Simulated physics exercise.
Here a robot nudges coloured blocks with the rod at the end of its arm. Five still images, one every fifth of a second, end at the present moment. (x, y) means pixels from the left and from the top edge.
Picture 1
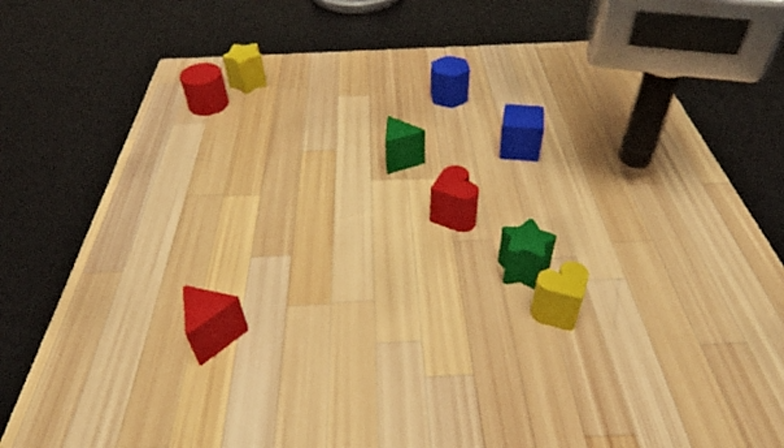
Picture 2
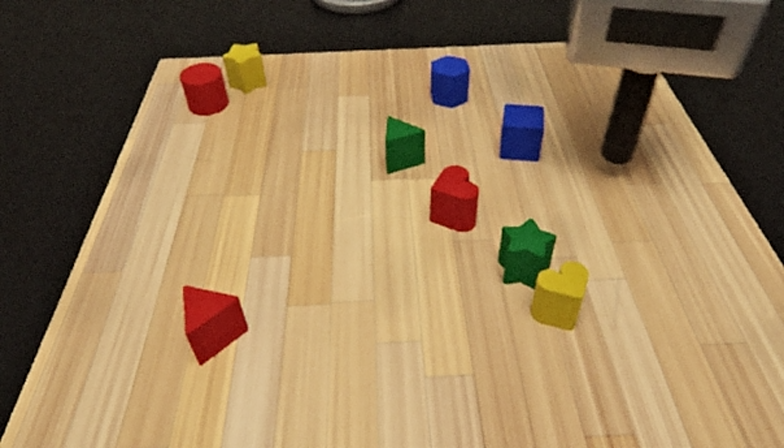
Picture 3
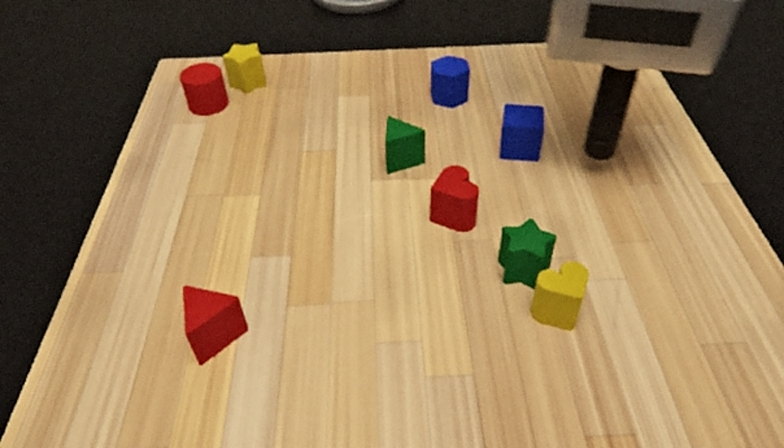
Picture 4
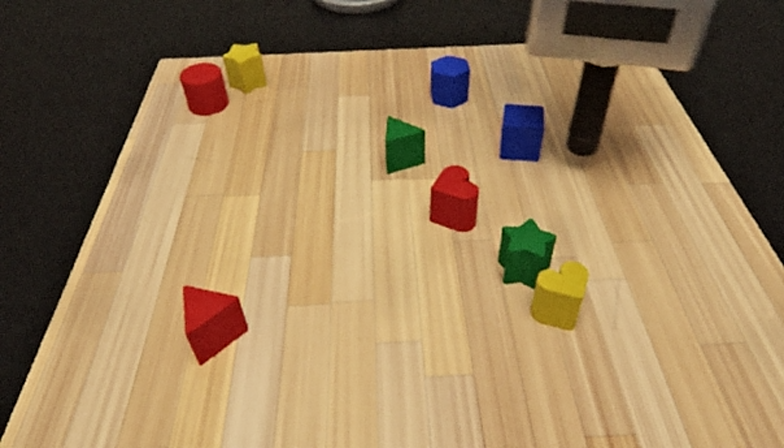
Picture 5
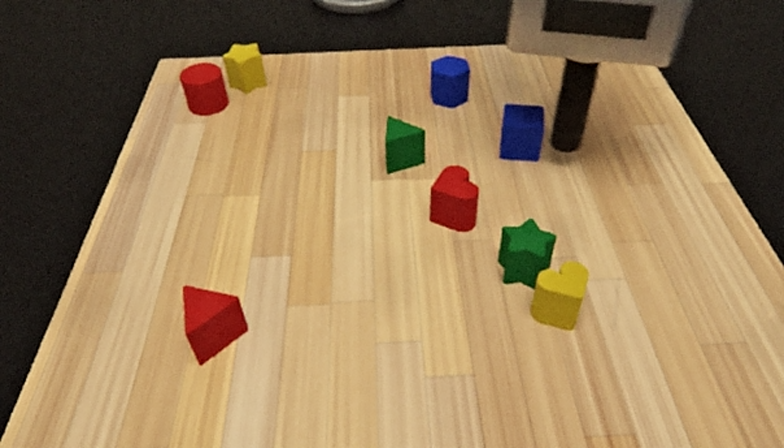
At the start, a robot arm's dark rod stands to the right of the blue square block on a wooden board scattered with red, yellow, green and blue blocks. The rod then moves steadily left, closing the gap to the blue square block, while all the blocks stay still.
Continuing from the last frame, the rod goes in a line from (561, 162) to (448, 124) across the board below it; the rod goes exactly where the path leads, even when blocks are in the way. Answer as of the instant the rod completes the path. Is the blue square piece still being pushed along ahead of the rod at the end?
My answer is yes.
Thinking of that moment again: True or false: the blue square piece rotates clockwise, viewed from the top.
My answer: True.
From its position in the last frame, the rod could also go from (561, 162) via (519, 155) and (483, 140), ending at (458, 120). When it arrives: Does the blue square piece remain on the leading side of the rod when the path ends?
Yes - that is the case.
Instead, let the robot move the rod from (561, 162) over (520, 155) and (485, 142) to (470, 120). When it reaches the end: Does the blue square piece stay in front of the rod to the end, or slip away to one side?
I'd say the blue square piece is still out in front of the rod at the end.
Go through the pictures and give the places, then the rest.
The first frame shows rod's lower end at (635, 160); green triangle at (400, 128); blue hexagonal block at (451, 65); blue square piece at (524, 115).
The second frame shows rod at (616, 156); blocks still.
The third frame shows rod at (599, 152); blocks still.
The fourth frame shows rod at (582, 148); blocks still.
The fifth frame shows rod at (565, 145); green triangle at (400, 128); blue hexagonal block at (451, 65); blue square piece at (524, 115).
What follows on the original path. One third of the way, rod at (524, 131); blue square piece at (494, 104).
Two thirds of the way, rod at (485, 118); blue square piece at (460, 90), turned 30° clockwise.
At the end, rod at (449, 107); green triangle still; blue hexagonal block at (444, 58), turned 40° clockwise; blue square piece at (428, 78), turned 40° clockwise.
